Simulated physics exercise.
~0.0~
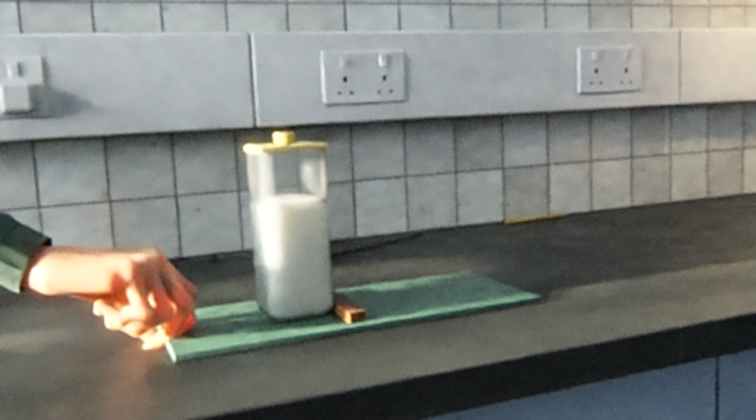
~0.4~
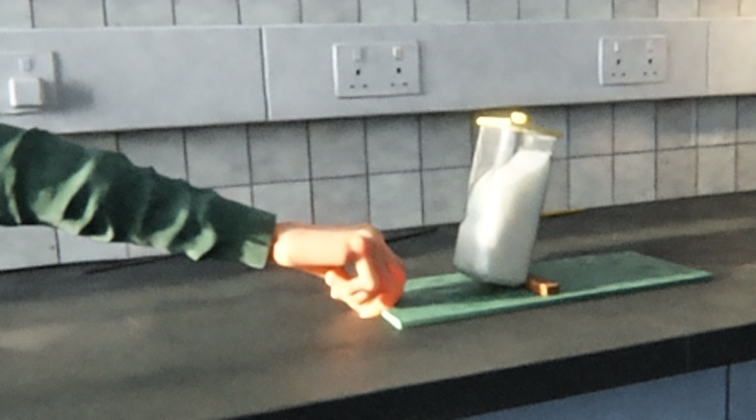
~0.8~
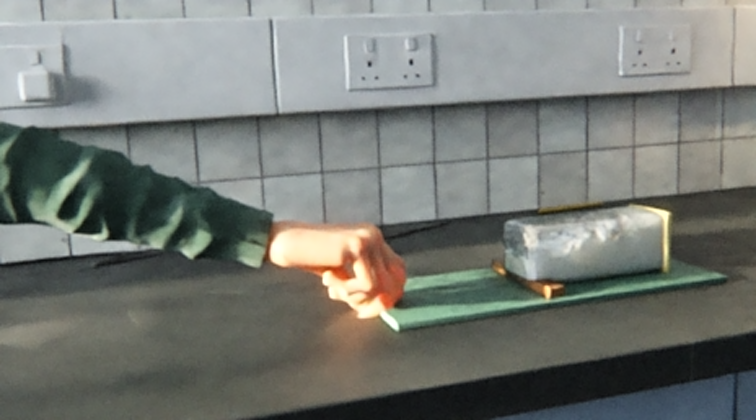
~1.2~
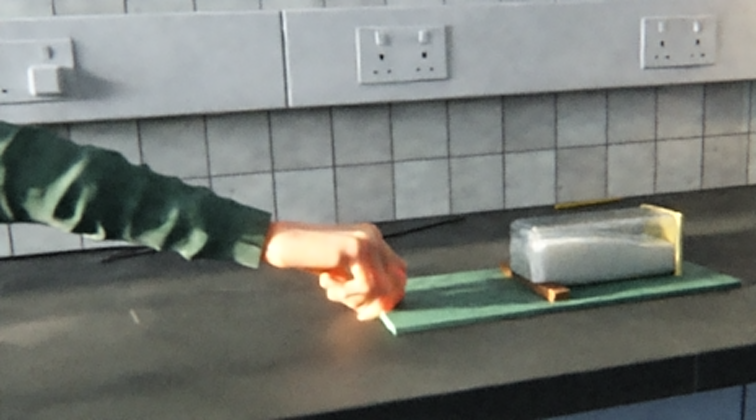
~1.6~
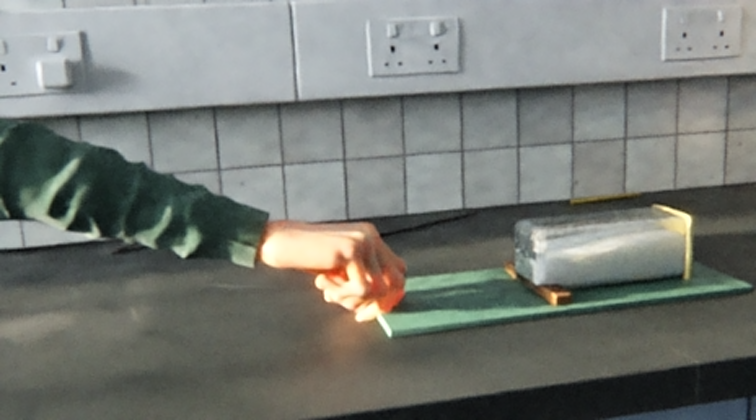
A clear, square-sided container with a yellow lid, a little over half full of white liquid, stands on a green board on a dark worktop, seen from the front and slightly above. A small wooden strip lies across the board at its right side, and white sockets line the tiled wall behind. A hand in a green sleeve, gripping the board's left end, slides it to the right. The container tips rightward over the strip, its liquid slanting inside, and topples onto its side. It ends lying flat, lid still on and pointing right, while the hand stays on the board.
